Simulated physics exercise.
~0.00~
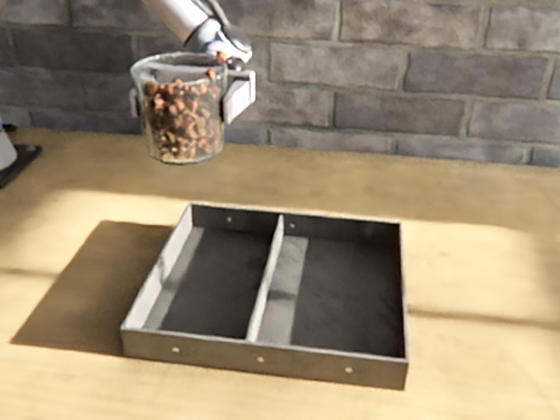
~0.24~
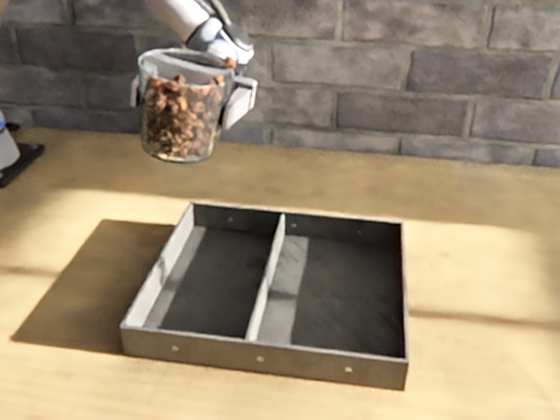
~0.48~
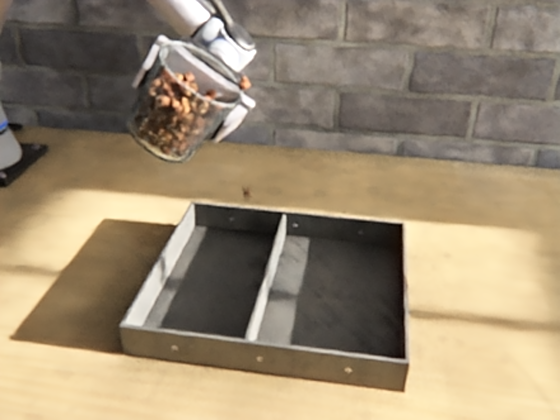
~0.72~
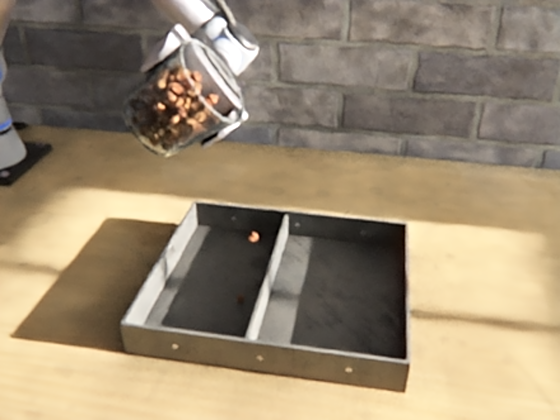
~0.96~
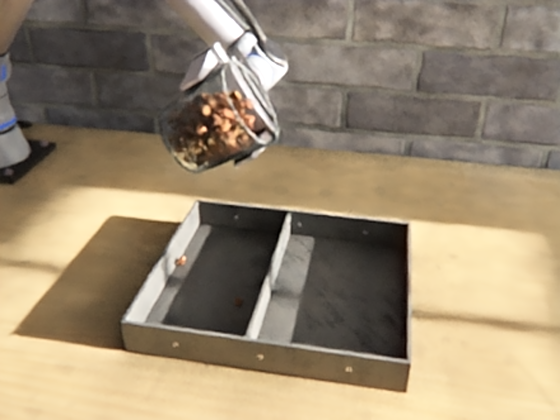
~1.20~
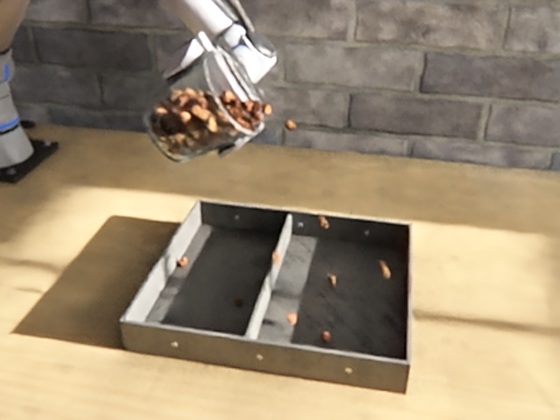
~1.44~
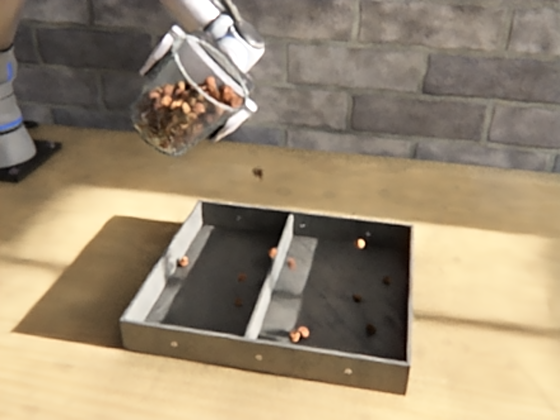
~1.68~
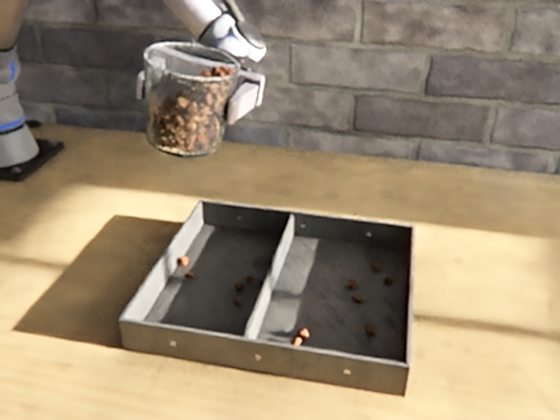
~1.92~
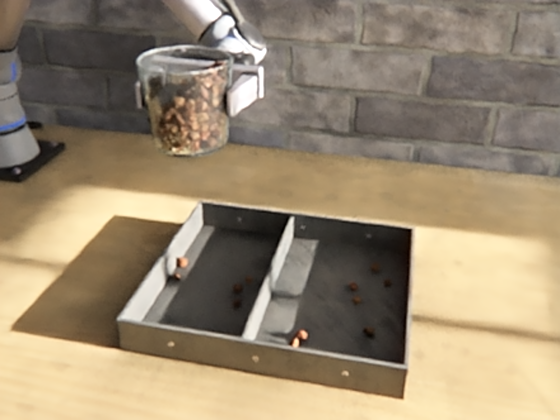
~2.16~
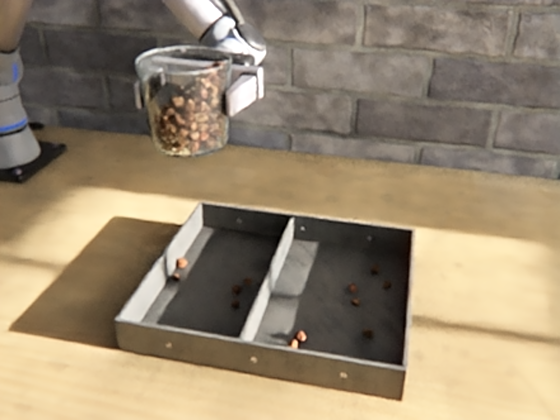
On a wooden table by a brick wall, a robot arm tilts a clear tumbler, spilling a few brown pellets into a divided tray, then rights it.
